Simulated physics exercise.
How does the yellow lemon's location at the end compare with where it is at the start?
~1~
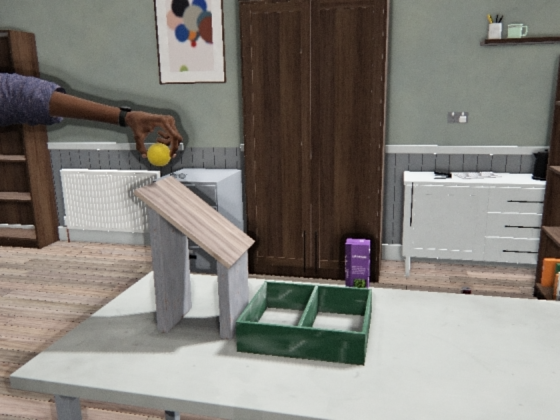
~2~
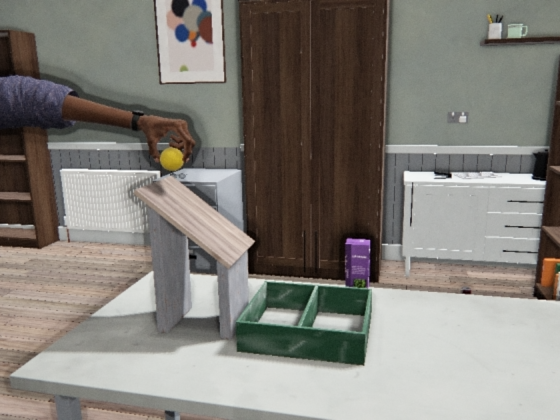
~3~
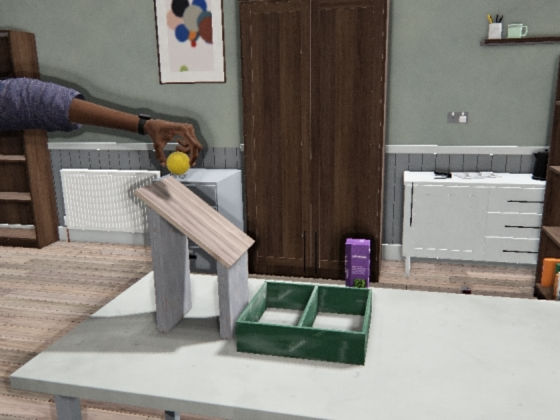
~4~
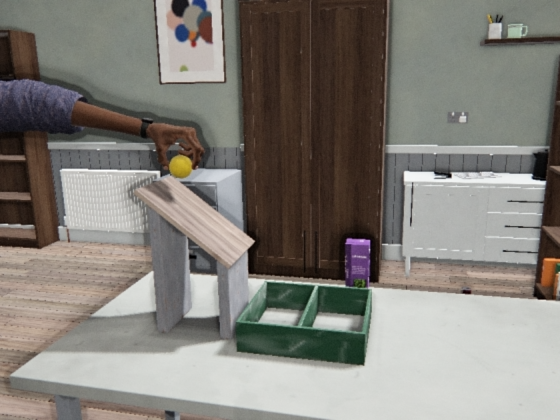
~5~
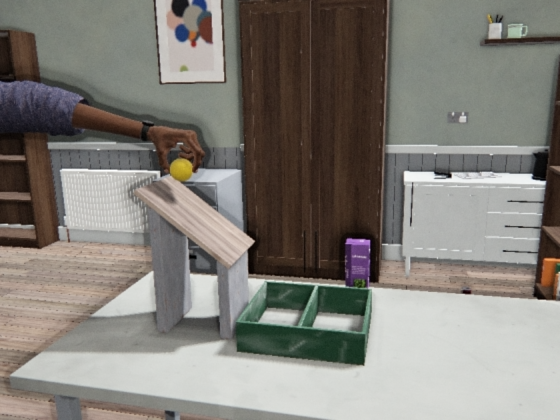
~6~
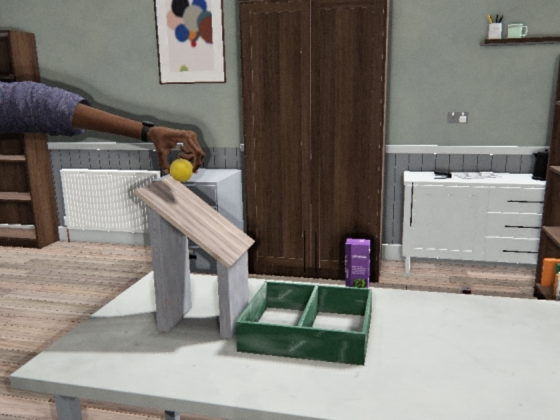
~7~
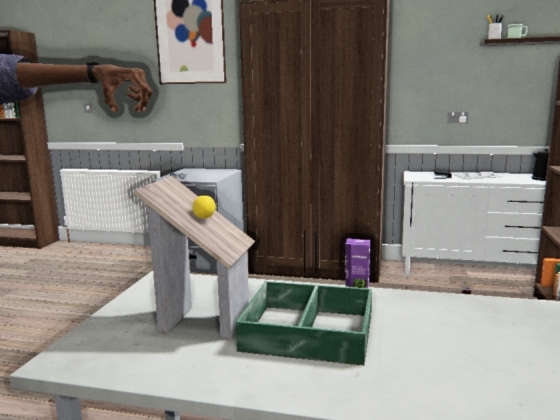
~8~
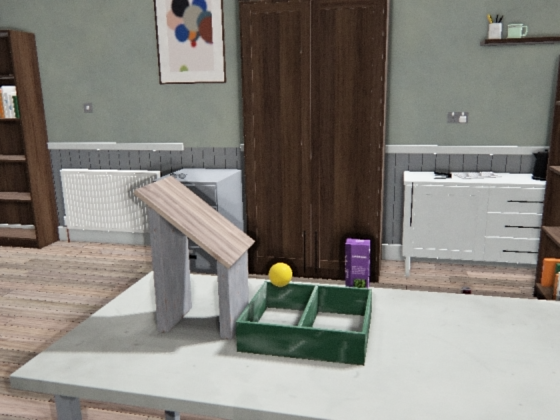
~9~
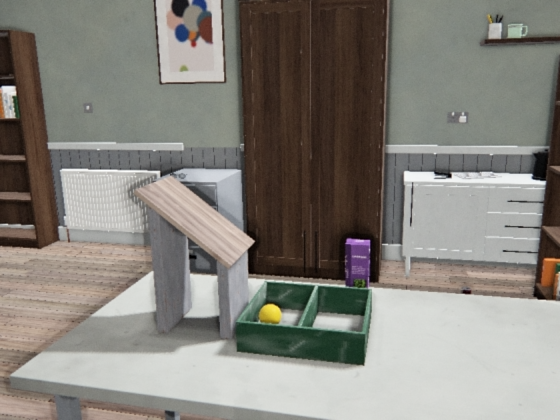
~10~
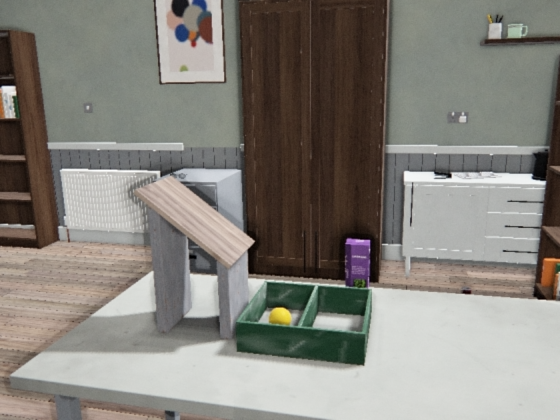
At the start the yellow lemon is held in a hand above the top of the slanted board. At the end it is lower and farther right, inside the tray's bay next to the board.
